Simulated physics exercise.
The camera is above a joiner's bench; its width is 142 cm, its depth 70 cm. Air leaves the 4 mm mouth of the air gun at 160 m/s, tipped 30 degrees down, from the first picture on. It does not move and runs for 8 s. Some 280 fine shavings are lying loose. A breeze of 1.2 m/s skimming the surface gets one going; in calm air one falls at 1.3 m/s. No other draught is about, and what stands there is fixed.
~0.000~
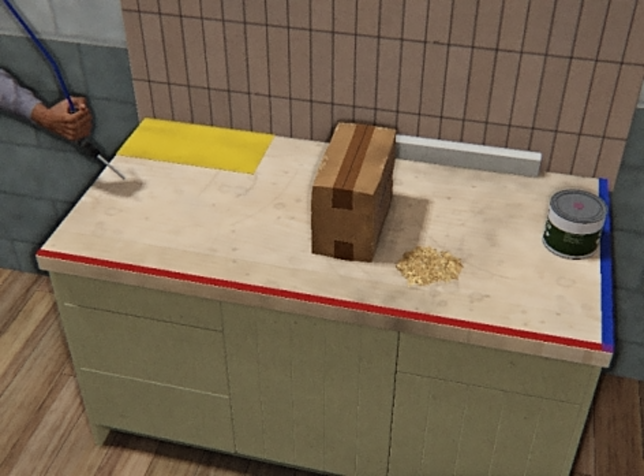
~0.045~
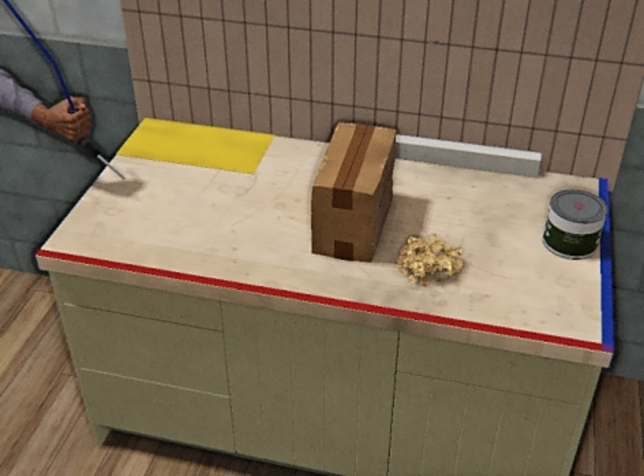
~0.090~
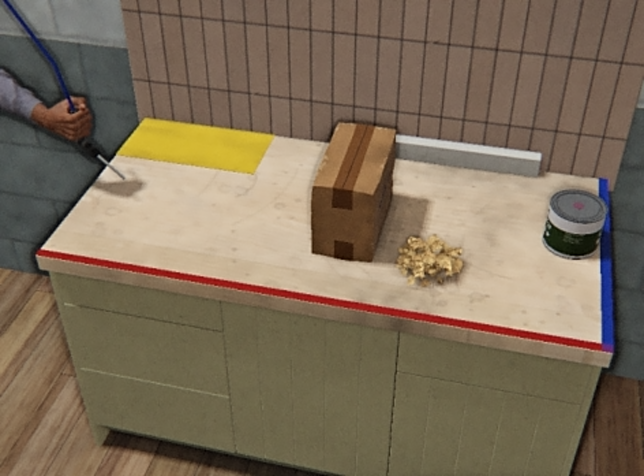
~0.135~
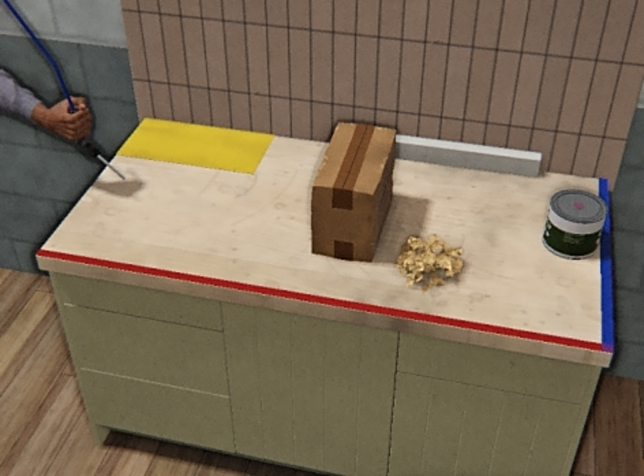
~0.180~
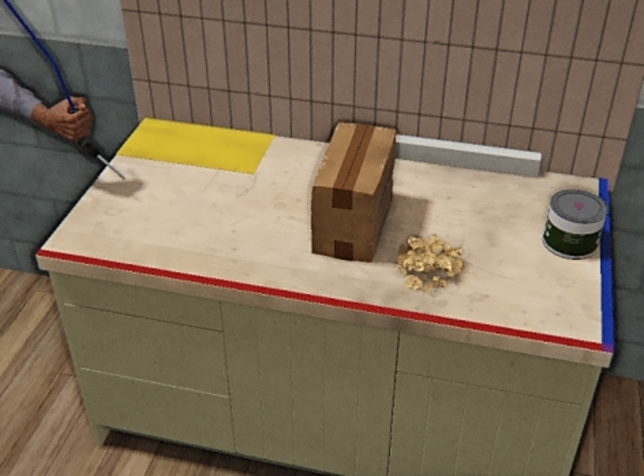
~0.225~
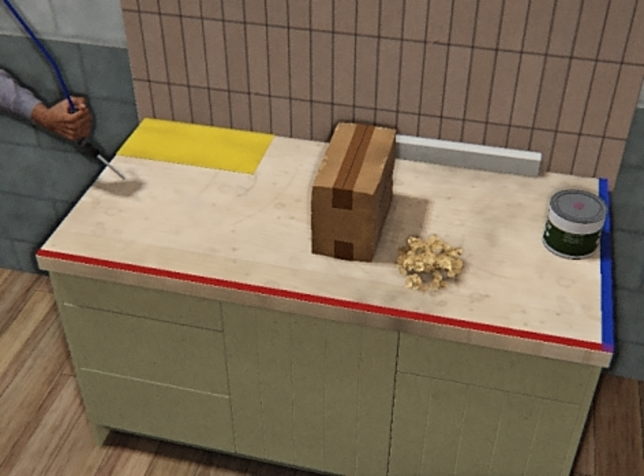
A hand holds an air gun at the bench's left while the shavings barely stir.
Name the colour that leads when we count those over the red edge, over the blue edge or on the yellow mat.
The blue one.
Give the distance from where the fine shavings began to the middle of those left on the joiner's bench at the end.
Roughly 5 cm.
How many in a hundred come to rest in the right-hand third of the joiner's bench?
Near 40 %.
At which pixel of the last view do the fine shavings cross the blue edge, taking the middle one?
Around (613, 331).
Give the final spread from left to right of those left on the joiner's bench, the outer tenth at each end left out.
Roughly 30 cm.
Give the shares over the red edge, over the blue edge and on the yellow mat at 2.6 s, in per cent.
Roughly 5 % red, 40 % blue, 0 % yellow.
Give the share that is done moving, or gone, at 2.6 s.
Near 70 %.
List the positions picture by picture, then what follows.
The middle of the fine shavings is near (427, 267), none has stirred yet and the mouth of the air gun is at (125, 179), in the first picture.
The middle of the fine shavings is near (428, 255), none has stirred yet, the yellow mat is centred on (197, 145), the red edge is centred on (305, 301) and the blue edge is centred on (610, 256), in the second picture.
The middle of the fine shavings is near (428, 255), none has stirred yet, the top of a box is at (356, 155) and the top of a tin is at (579, 205), in the third picture.
The middle of the fine shavings is near (428, 255) and none has stirred yet, in the fourth picture.
The middle of the fine shavings is near (428, 255) and about 5 % have left their places, in the fifth picture.
The middle of the fine shavings is near (428, 255), the farthest in sight from the air gun is at (459, 265) and about 10 % have left their places, in the sixth picture.
After 1.6 s the count stands so, 0 % are on the yellow mat, 7 % over the red edge and 34 % over the blue edge; the middle of those still in play is near (447, 259).
After 2.6 s the count stands so, 0 % are on the yellow mat, 7 % over the red edge and 40 % over the blue edge; the middle of those still in play is near (446, 258).
After 4.4 s the count stands so, 0 % are on the yellow mat, 7 % over the red edge and 43 % over the blue edge; the middle of those still in play is near (446, 258).
After 8.0 s, at the end, 0 % are on the yellow mat, 7 % over the red edge and 45 % over the blue edge; the middle of those still in play is near (450, 259).
